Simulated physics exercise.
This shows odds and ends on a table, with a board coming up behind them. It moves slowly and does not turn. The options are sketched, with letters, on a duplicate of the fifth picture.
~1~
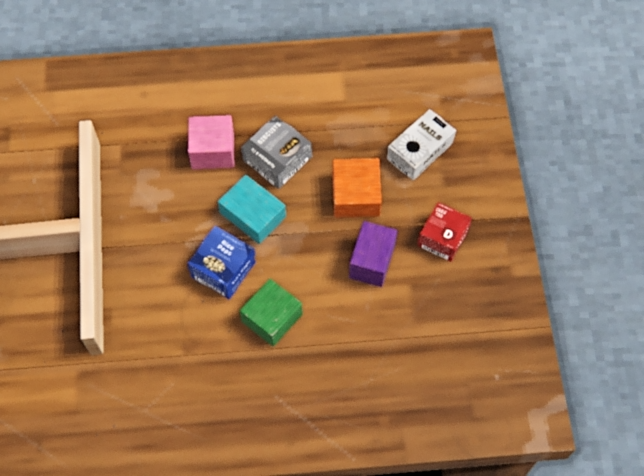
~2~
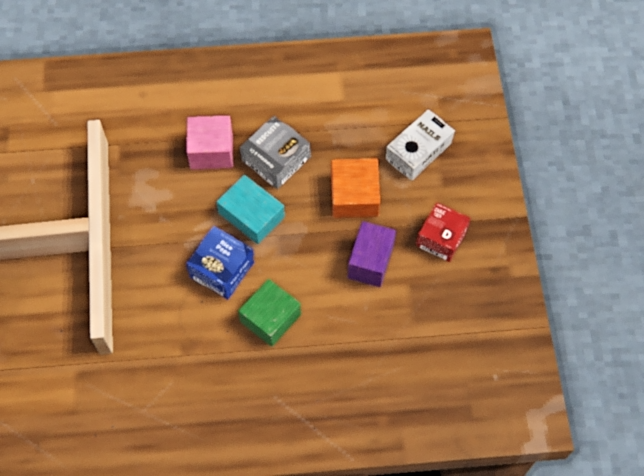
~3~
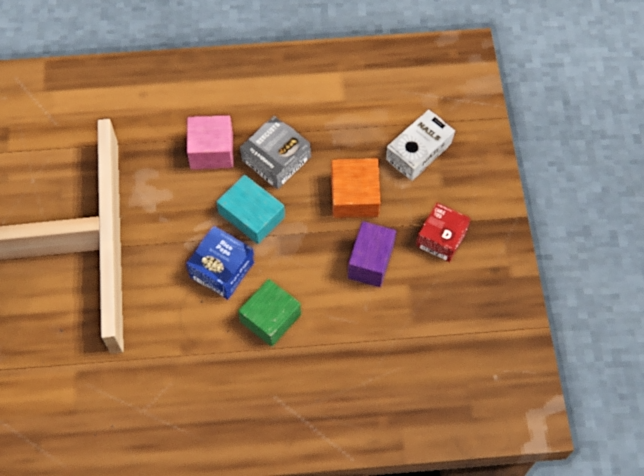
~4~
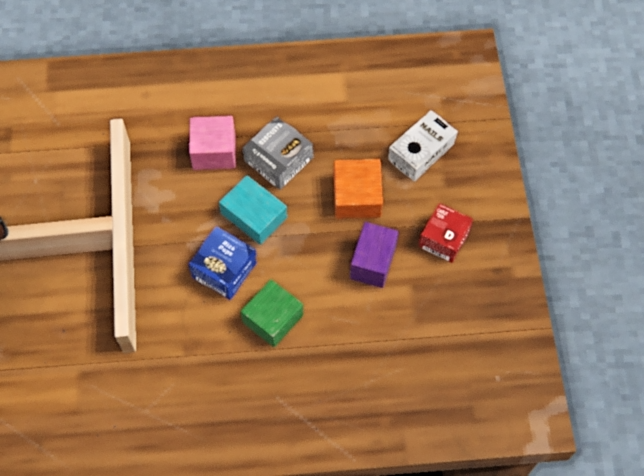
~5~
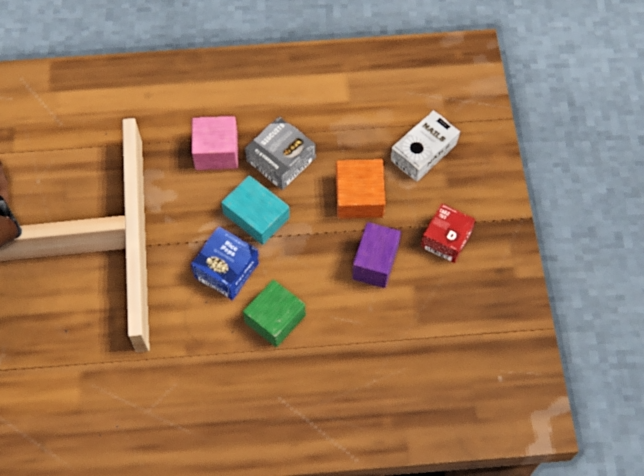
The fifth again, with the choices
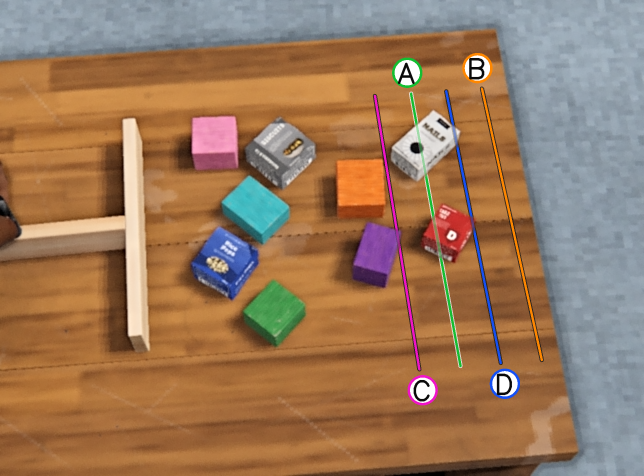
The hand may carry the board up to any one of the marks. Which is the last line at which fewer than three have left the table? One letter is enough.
It can go as far as A.
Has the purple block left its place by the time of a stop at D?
Yes.
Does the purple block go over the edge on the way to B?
By then, yes.
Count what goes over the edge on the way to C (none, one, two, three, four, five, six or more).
The count is none.
On the marked copy, A at (434, 221); B at (510, 215); C at (396, 223); D at (472, 218).
Following A. Soon after the start, board (241, 213); pink block (263, 140); green block (289, 313).
Later, board (348, 206); white box (463, 152); red box (469, 239).
In the end, board (432, 200); white box over the edge; red box over the edge; two fallen.
As for the rest, B drops eight; C is within the limit but short; D drops five.
